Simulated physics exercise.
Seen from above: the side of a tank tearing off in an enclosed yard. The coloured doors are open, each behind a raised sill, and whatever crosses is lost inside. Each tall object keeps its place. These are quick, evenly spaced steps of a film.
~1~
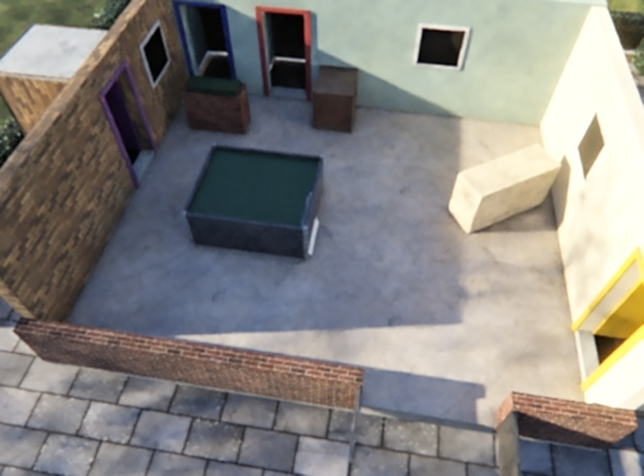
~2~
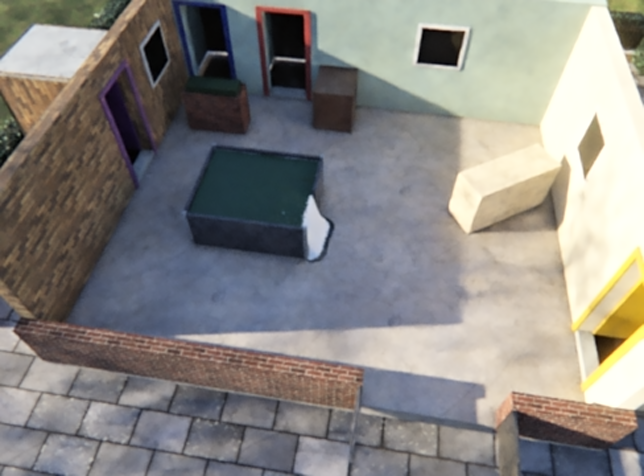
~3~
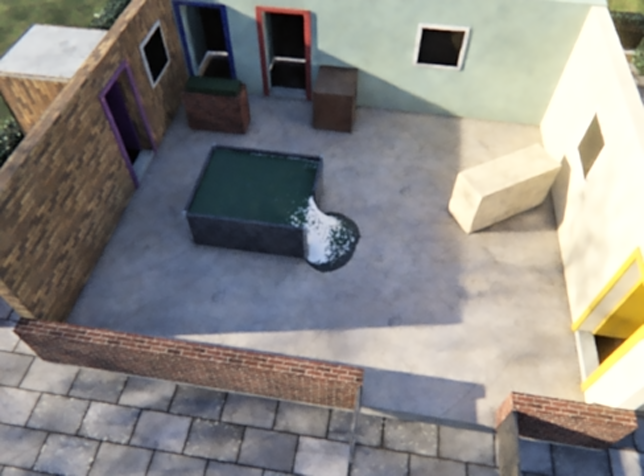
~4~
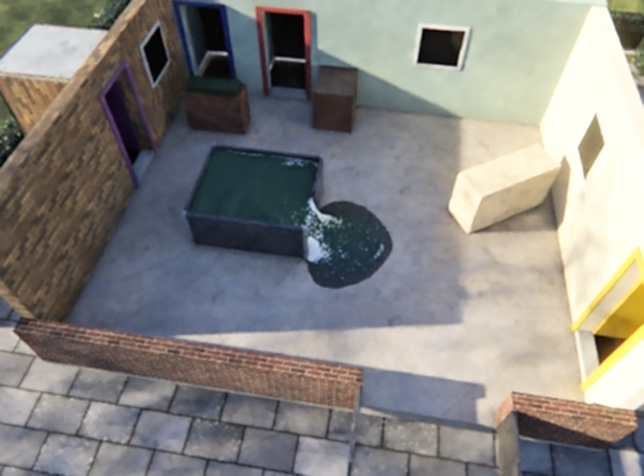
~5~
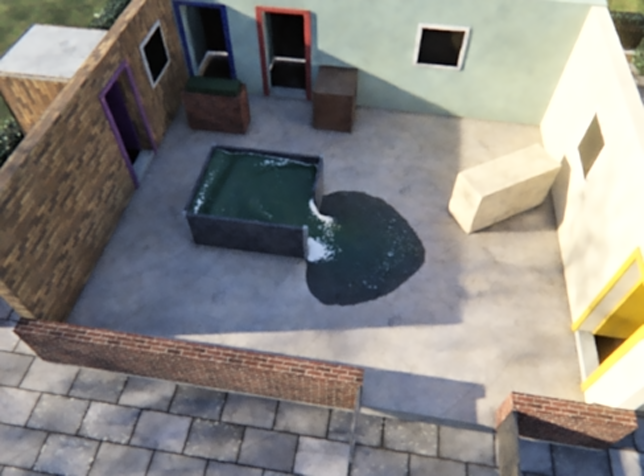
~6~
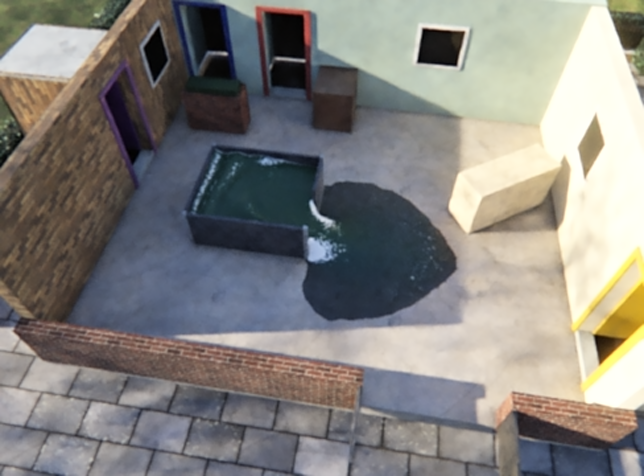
Enclosed yard from above, dark green water pouring through a gap in a tank's right side and spreading rightward across the floor.
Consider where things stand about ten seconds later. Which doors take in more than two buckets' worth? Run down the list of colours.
The blue door lets in little enough there. The purple door lets in little enough there. The red door lets in little enough there. The yellow door lets too much in there.
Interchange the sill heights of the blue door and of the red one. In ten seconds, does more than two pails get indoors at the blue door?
Result: Blue door comes in below.
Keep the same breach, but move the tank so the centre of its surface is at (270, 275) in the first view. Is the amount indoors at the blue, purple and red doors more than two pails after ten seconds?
Result: Blue door stays inside the limit, purple door stays inside the limit, red door stays inside the limit.
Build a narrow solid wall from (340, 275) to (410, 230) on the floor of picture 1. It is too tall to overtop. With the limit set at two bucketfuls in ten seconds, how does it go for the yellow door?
In short: The yellow one takes less.
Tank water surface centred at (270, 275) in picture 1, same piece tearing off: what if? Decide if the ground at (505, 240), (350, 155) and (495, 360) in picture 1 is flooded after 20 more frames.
As listed: Reached, untouched, reached.
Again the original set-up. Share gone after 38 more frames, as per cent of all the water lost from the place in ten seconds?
Near 65 in a hundred.
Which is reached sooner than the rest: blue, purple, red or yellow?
That is the door marked yellow.
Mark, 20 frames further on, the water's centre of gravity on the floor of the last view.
It is near (370, 242).
A moment on, water covers 30 % of the floor; the blue door not reached, the purple door not reached, the red door not reached, the yellow door not reached.
Next, water covers 40 % of the floor; the blue door not reached, the purple door not reached, the red door not reached, the yellow door under two buckets in.
Then, water covers 40 % of the floor; the blue door not reached, the purple door not reached, the red door not reached, the yellow door over two buckets in.
Later, water covers 45 % of the floor; the blue door not reached, the purple door not reached, the red door not reached, the yellow door far over two buckets in.
In the end, water covers 65 % of the floor; the blue door not reached, the purple door not reached, the red door not reached, the yellow door far over two buckets in.
